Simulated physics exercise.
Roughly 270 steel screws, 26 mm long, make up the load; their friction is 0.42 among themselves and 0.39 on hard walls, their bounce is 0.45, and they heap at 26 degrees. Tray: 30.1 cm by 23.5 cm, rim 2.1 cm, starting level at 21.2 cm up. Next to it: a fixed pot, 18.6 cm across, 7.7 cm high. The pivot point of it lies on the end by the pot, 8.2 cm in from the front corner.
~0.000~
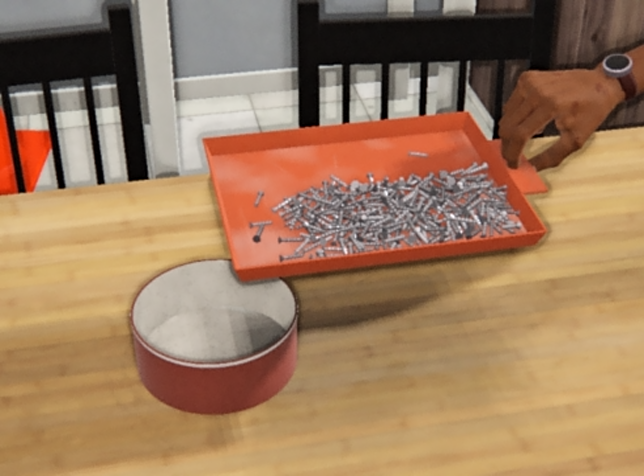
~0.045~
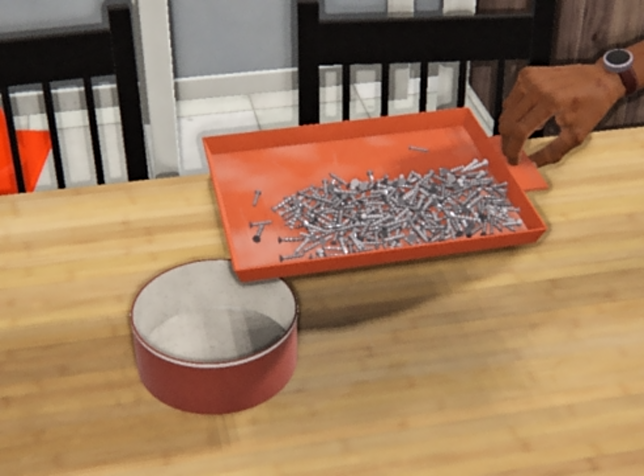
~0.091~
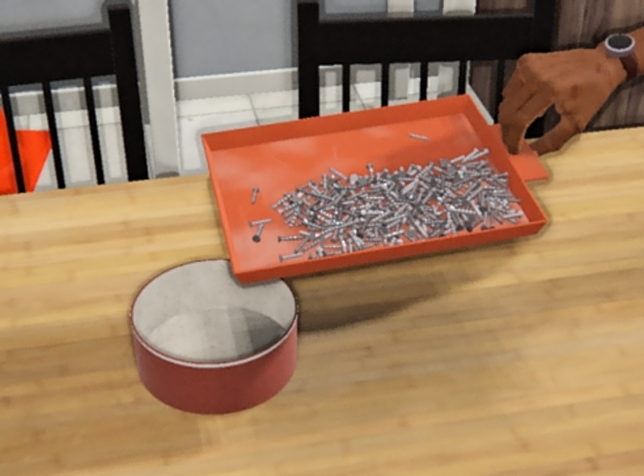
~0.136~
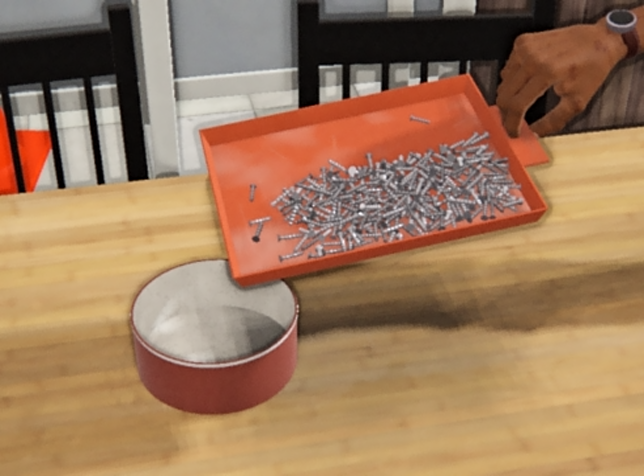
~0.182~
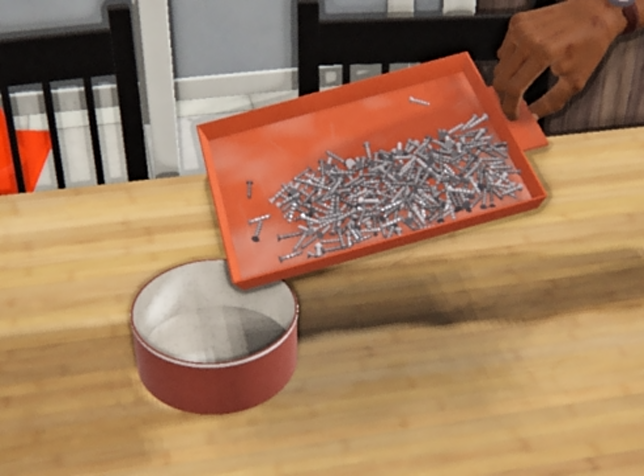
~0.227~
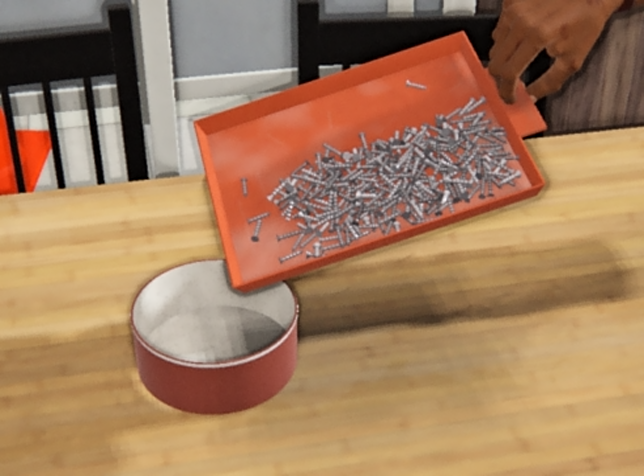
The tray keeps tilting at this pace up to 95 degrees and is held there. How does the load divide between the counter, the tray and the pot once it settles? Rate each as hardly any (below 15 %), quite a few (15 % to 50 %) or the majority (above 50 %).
I would put it this way: Counter: The majority, left on the tray: Hardly any, pot: Hardly any.
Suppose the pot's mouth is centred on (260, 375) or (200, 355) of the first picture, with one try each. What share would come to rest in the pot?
Some 80 and 65 per cent.
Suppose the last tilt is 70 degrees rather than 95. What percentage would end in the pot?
Estimated share: About 5 %.
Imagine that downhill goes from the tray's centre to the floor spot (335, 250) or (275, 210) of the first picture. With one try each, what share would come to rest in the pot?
First try: About 0 percent; second try: About 30 percent.
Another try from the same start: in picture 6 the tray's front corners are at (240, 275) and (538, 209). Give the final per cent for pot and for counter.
The pot gets 0 and the counter 100.
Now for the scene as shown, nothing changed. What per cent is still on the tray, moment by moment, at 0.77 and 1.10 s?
Around 30 first, about 0 after.
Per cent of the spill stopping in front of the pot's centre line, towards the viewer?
I'd put it at around 100 per cent.
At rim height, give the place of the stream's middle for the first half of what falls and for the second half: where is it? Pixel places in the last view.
I'd mark about (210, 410) for the first half, then (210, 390) for the second.
After 0.55 s, tilt 56 degrees; the tray holds 100 %, the pot 0 %.
After 0.77 s, tilt 81 degrees; the tray holds 30 %, the pot 0 %.
Then, at 1.10 s, tilt 95 degrees; the tray holds 0 %, the pot 5 %.
By 2.1 s all is still; counter 95 %, tray 0 %, pot 5 %.
